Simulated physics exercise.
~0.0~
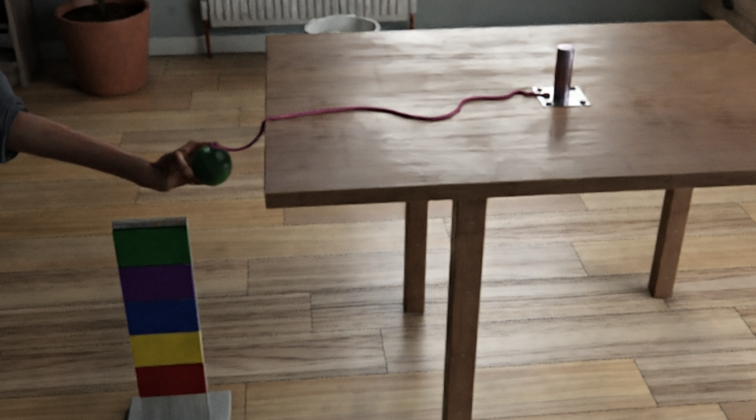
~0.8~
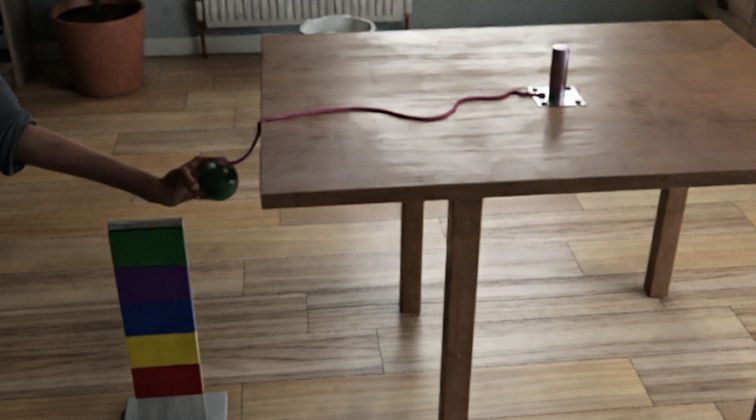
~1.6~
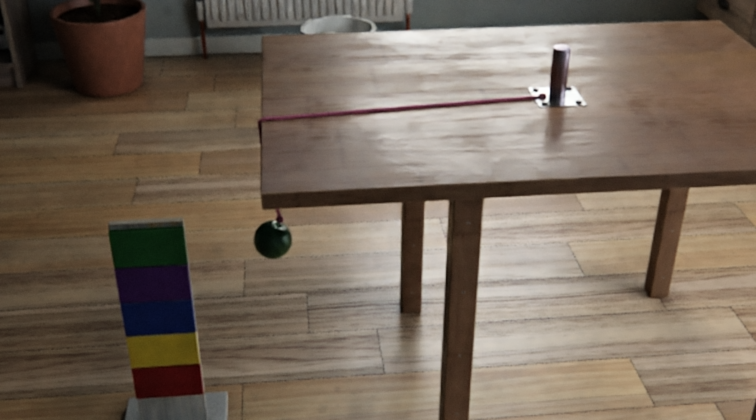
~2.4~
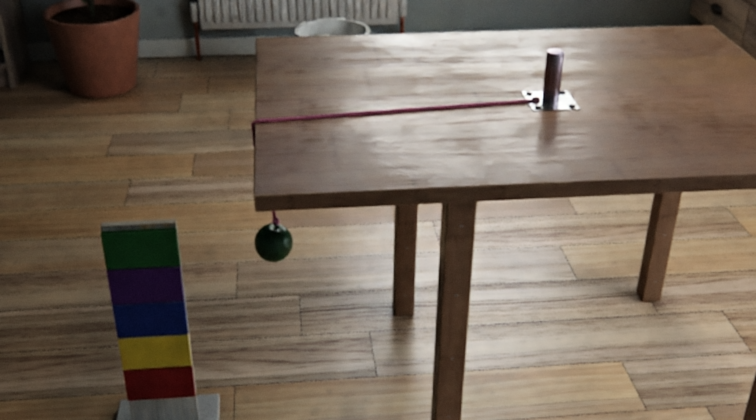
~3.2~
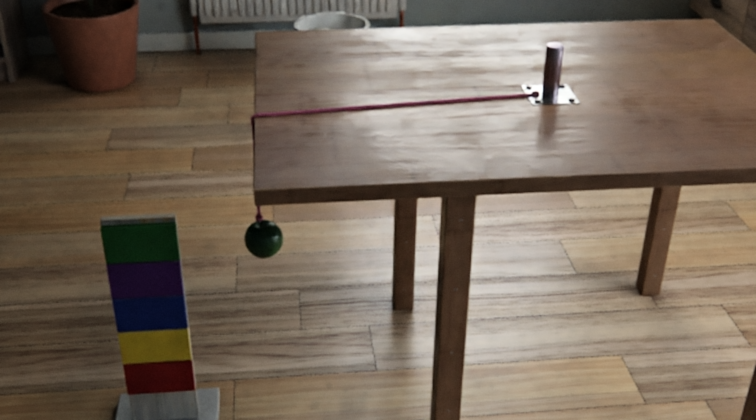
A hand held a small green apple on a pinkish cord beside a wooden table, then let go and drew back. The cord pulled straight across the tabletop, and the apple ended up hanging below the edge, level with the board's green band.
